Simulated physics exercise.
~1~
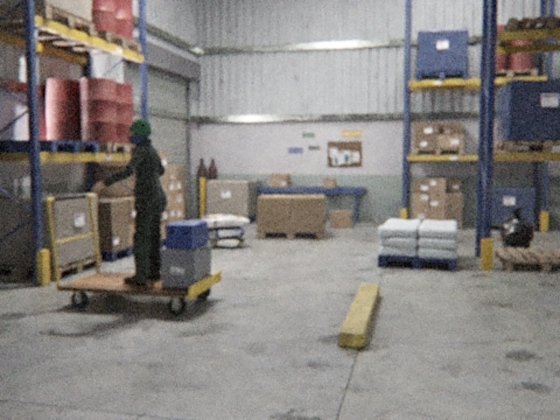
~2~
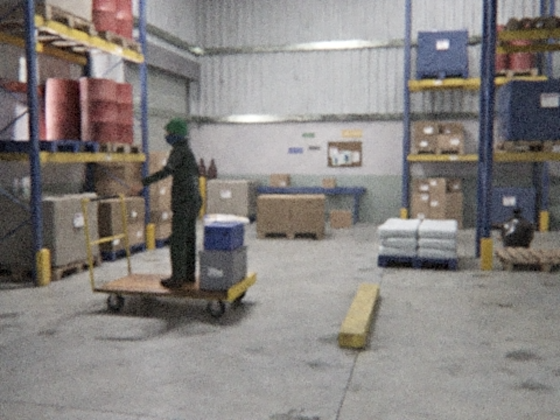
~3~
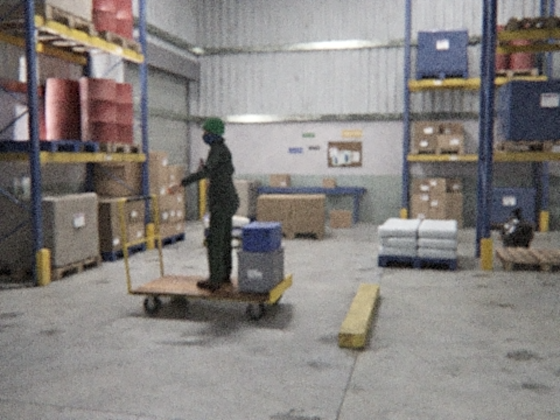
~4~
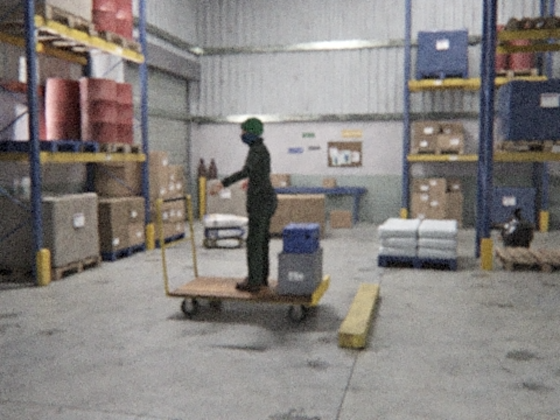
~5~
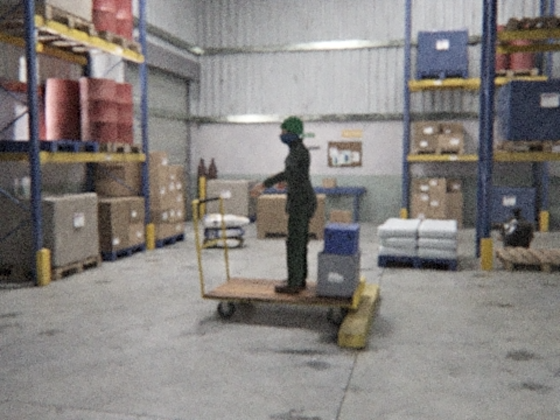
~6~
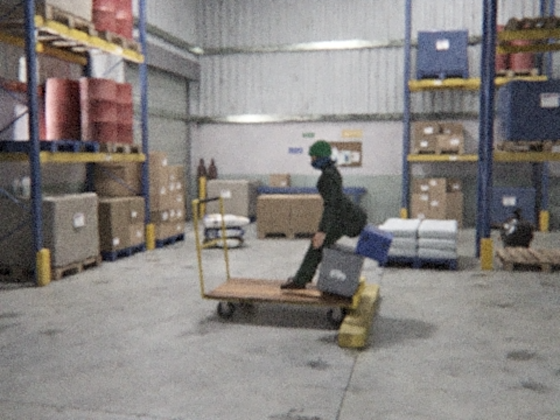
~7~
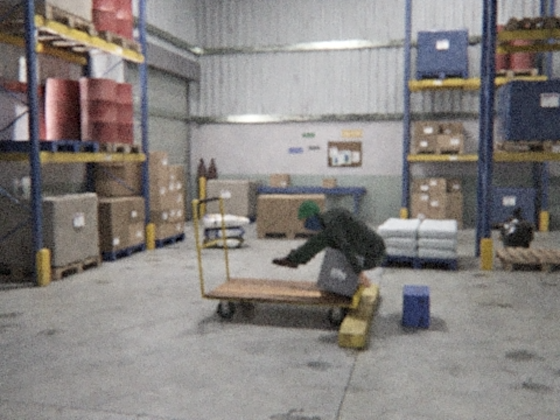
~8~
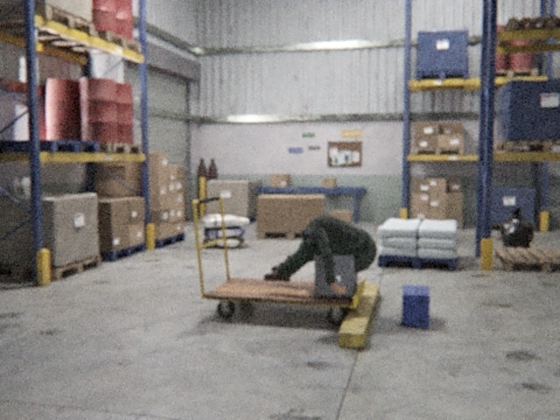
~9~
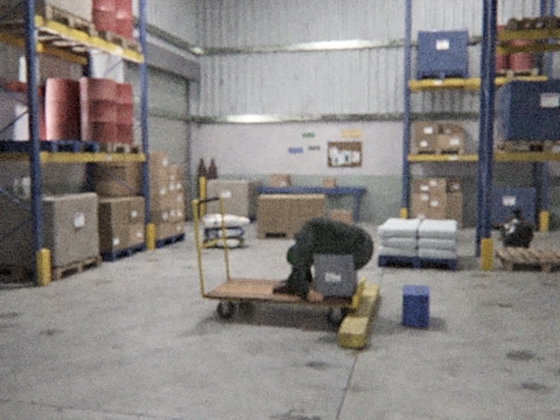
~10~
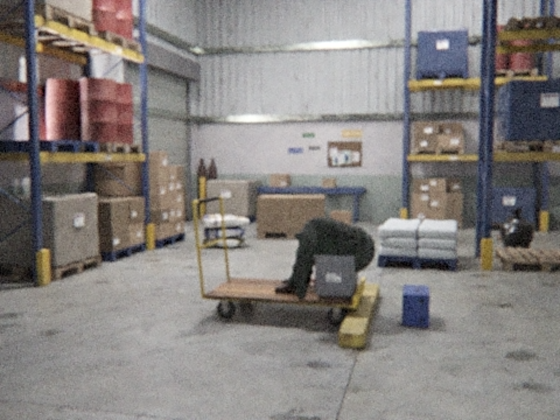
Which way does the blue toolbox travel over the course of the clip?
The blue toolbox travels to the right, first riding on the trolley and then falling past the yellow kerb to the floor.
